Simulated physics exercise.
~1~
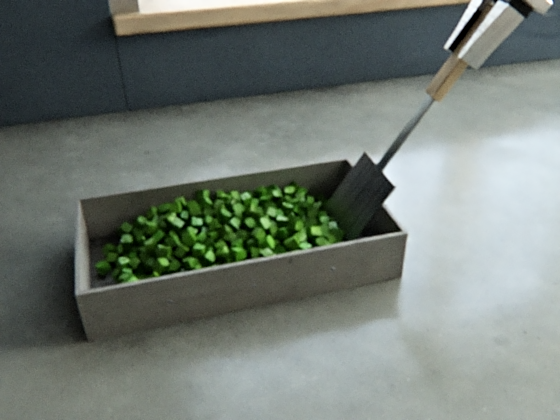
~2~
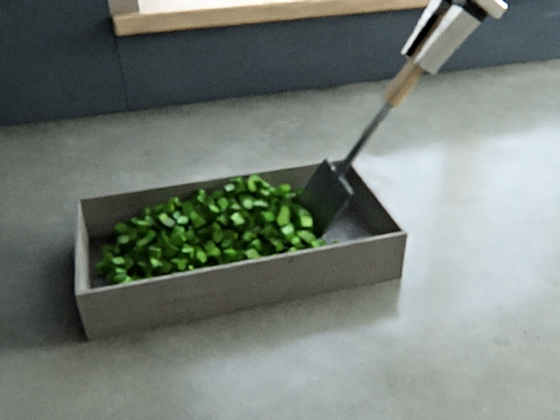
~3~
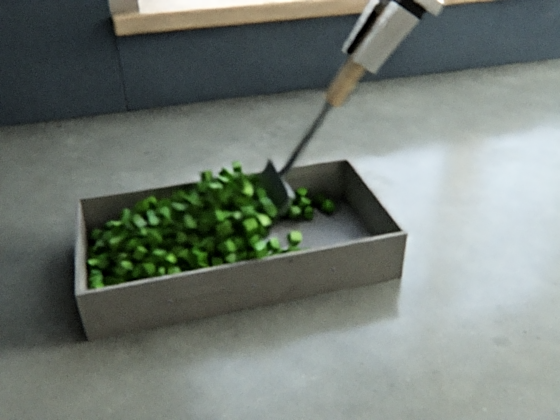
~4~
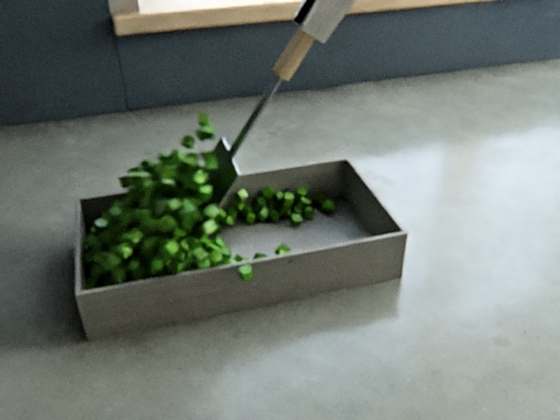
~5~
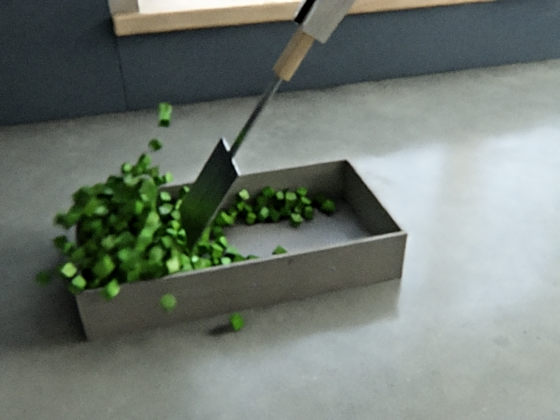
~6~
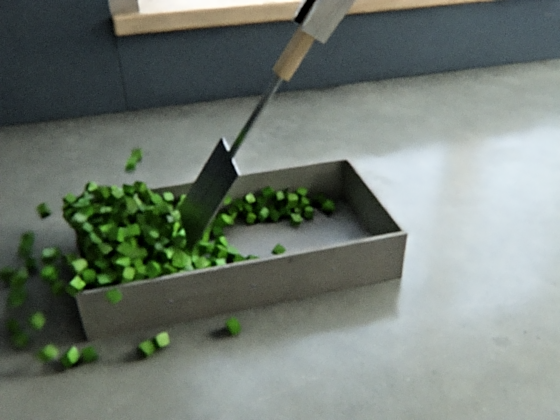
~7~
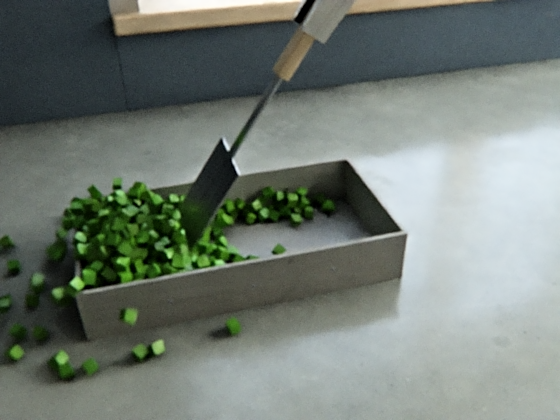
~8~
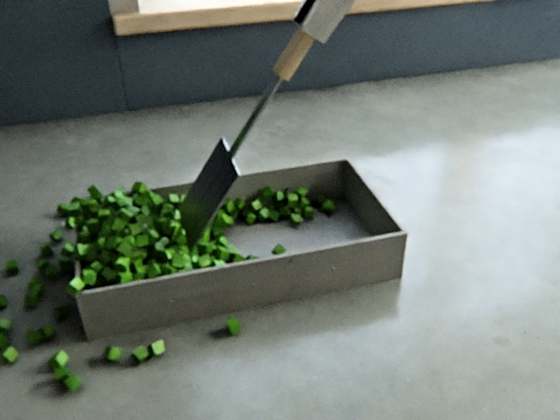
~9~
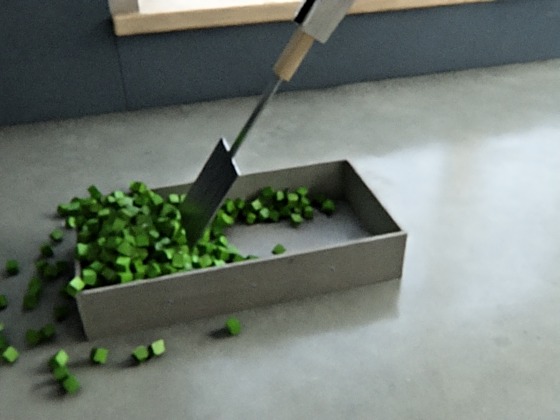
An arm pushes green cubes left through a gray tray, spilling some onto the table.
